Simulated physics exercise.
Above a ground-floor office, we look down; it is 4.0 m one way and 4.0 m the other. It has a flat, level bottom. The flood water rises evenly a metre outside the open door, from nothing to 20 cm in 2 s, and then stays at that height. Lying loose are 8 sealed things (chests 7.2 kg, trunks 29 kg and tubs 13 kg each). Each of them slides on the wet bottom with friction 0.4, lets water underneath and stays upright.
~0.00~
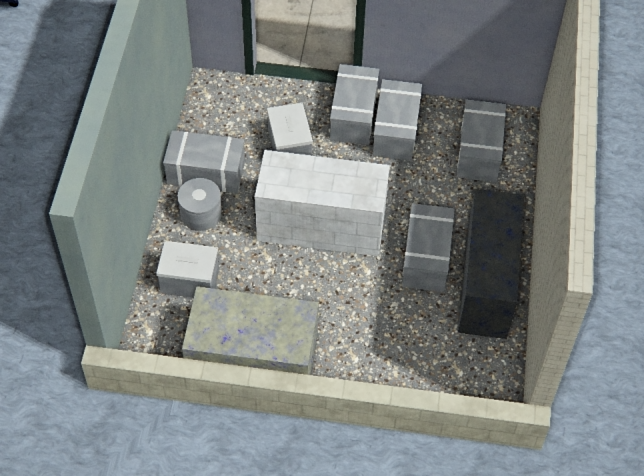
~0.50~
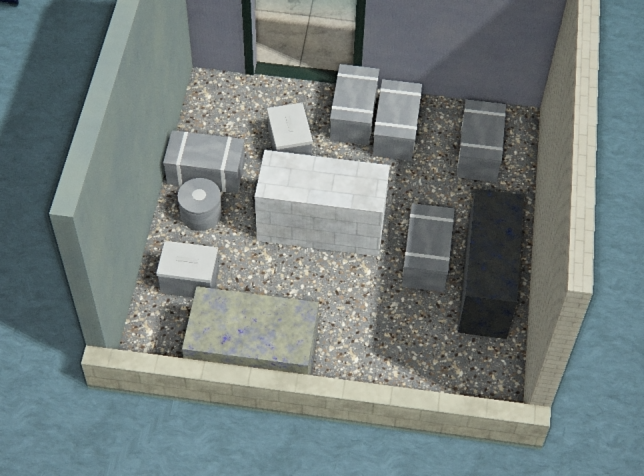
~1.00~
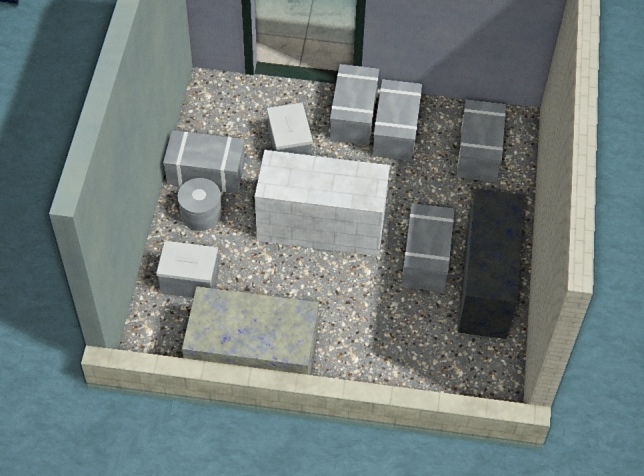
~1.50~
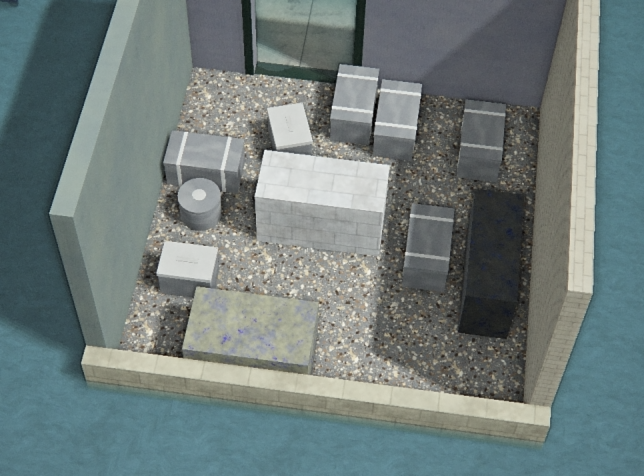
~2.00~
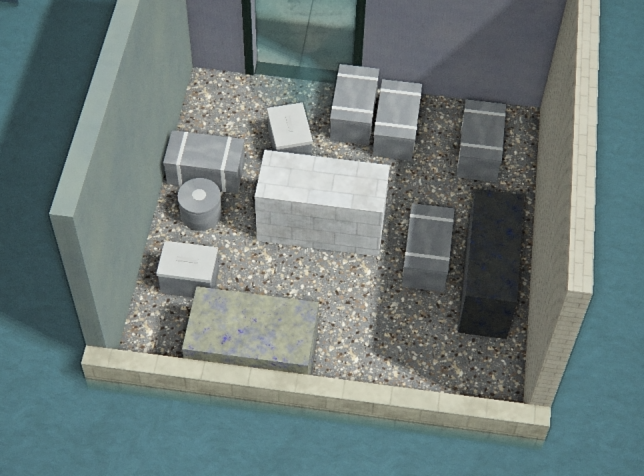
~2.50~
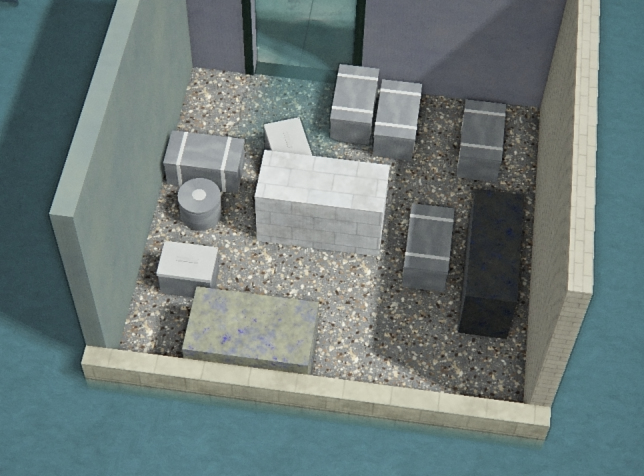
Blue-green water surrounds a roofless, pebble-floored room seen from high above, with a pale green wall on the left, cream brick on the right and an open doorway at the back. Grey strapped boxes, a round grey tub, white blocks, a mottled low block and a black one stand about. The camera stays still as water enters through the doorway and spreads slightly, and the small white box nearest it shifts slightly forward and tilts.
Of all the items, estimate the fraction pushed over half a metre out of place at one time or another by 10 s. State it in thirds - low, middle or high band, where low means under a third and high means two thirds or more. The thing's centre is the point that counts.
Middle band.
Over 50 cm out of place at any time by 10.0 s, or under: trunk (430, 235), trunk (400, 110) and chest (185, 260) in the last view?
Within, within, beyond.
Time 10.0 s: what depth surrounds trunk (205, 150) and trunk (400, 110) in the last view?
Some 7 cm at the first, some 8 cm at the second.
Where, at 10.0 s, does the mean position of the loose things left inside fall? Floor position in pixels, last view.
Near (352, 234).
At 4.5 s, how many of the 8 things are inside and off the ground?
Of them, 1.
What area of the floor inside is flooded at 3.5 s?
At that time the wet patch spans about 4.0 m2.
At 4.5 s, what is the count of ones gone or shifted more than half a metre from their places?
The answer is 2.
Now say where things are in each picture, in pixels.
The first picture shows a chest at (290, 124), on the bottom; a trunk at (430, 237), on the bottom; water covers 0.0 m2; 0 of 8 have shifted.
The second picture shows a chest at (290, 124), on the bottom; a trunk at (430, 237), on the bottom; 0.0 m2 under water; 0 of 8 have shifted.
The third picture shows a chest at (290, 124) rests on the ground; a trunk at (430, 237) rests on the ground; water covers 0.0 m2; 0 of 8 have shifted.
The fourth picture shows a chest at (290, 124), on the bottom; a trunk at (430, 237) rests on the ground; water covers 0.0 m2; 0 of 8 have shifted.
The fifth picture shows a chest at (290, 124), on the bottom; a trunk at (430, 237) rests on the ground; 0.5 m2 under water; 0 of 8 have shifted.
The sixth picture shows a chest at (288, 140), on the bottom, 22 cm from its start; a trunk at (430, 237) rests on the ground; 1.3 m2 under water; 1 of 8 have shifted.
After 3.5 s 0 of 8 are over 50 cm from their spots; 1 afloat.
After 4.5 s 2 of 8 are over 50 cm from their spots; 1 afloat.
After 7.0 s 4 of 8 are over 50 cm from their spots; 3 afloat.
After 10.0 s 4 of 8 are over 50 cm from their spots, and 4 have been at some point; 5 afloat.
